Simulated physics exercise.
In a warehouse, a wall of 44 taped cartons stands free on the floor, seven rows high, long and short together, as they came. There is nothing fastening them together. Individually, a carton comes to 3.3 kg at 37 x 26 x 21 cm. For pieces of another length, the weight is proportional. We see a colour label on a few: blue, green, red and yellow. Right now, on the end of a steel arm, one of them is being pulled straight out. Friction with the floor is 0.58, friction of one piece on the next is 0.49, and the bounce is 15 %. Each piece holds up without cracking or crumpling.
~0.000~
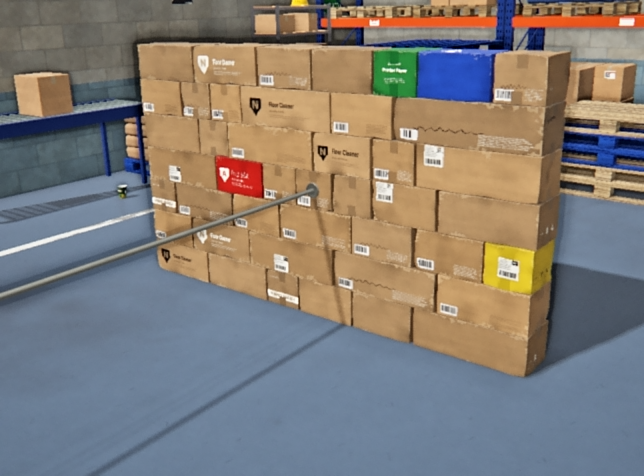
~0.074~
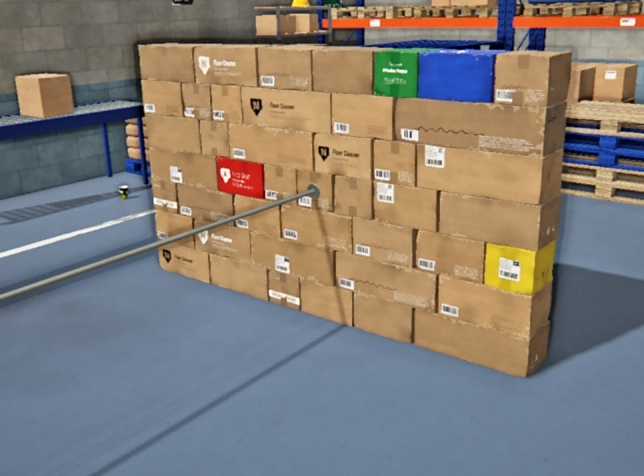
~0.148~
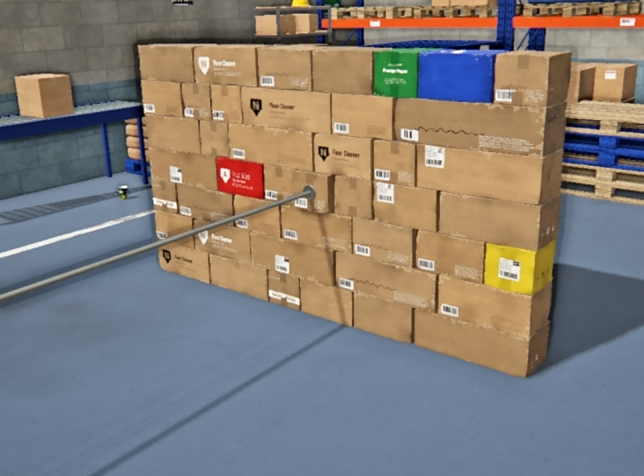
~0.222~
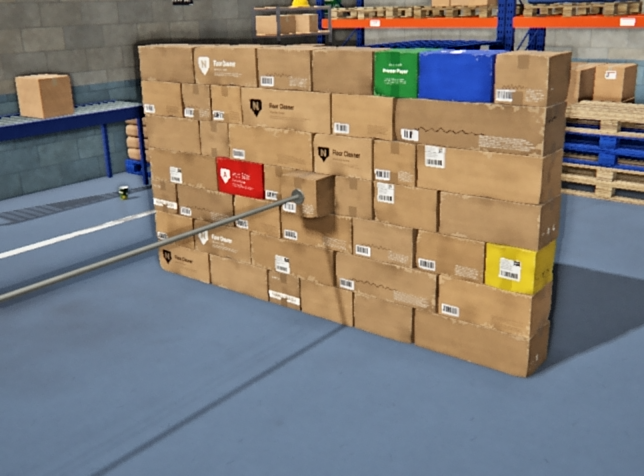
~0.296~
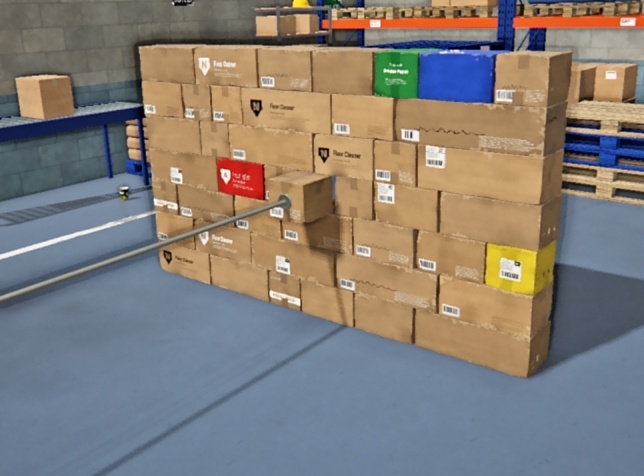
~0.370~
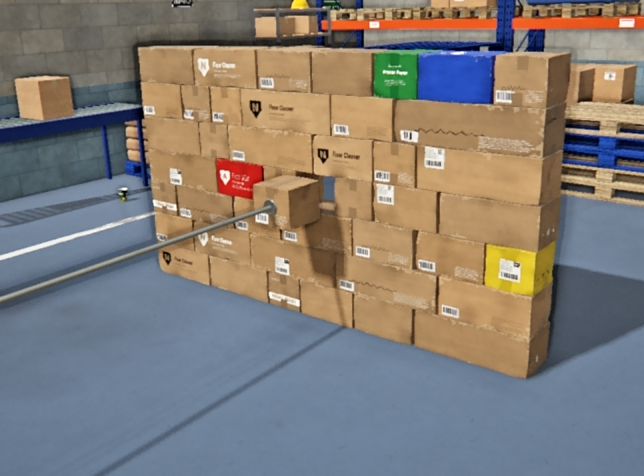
The clip shows a freestanding wall of taped cardboard boxes, a few coloured red, green, blue and yellow, as a steel arm draws one brown box from the middle straight out toward the left, leaving a gap behind it.
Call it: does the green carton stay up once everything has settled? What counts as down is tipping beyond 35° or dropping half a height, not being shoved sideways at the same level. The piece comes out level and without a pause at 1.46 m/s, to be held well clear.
Once settled, the green carton is not down.
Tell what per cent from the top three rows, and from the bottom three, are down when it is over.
Top 0 per cent versus bottom 0 per cent.
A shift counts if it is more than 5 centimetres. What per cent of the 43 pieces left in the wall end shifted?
Shifted share: 0 %.
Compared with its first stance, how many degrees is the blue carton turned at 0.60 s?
It sits at about 0 degrees.
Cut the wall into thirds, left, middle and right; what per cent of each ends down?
Going left to right, I get 0, 0 and 0 percent.
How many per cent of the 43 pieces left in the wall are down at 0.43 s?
By that time it is 0 percent.
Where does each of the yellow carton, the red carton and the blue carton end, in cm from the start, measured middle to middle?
Shift in cm - yellow: 0; red: 0; blue: 0.
After 0.43 s, none of the 43 other cartons down; green carton unmoved.
At rest (0.9 s), none of the 43 other cartons down; green carton unmoved; yellow carton unmoved; red carton unmoved. As the last picture would show them, middles, green carton near (408, 74), yellow carton near (521, 263).
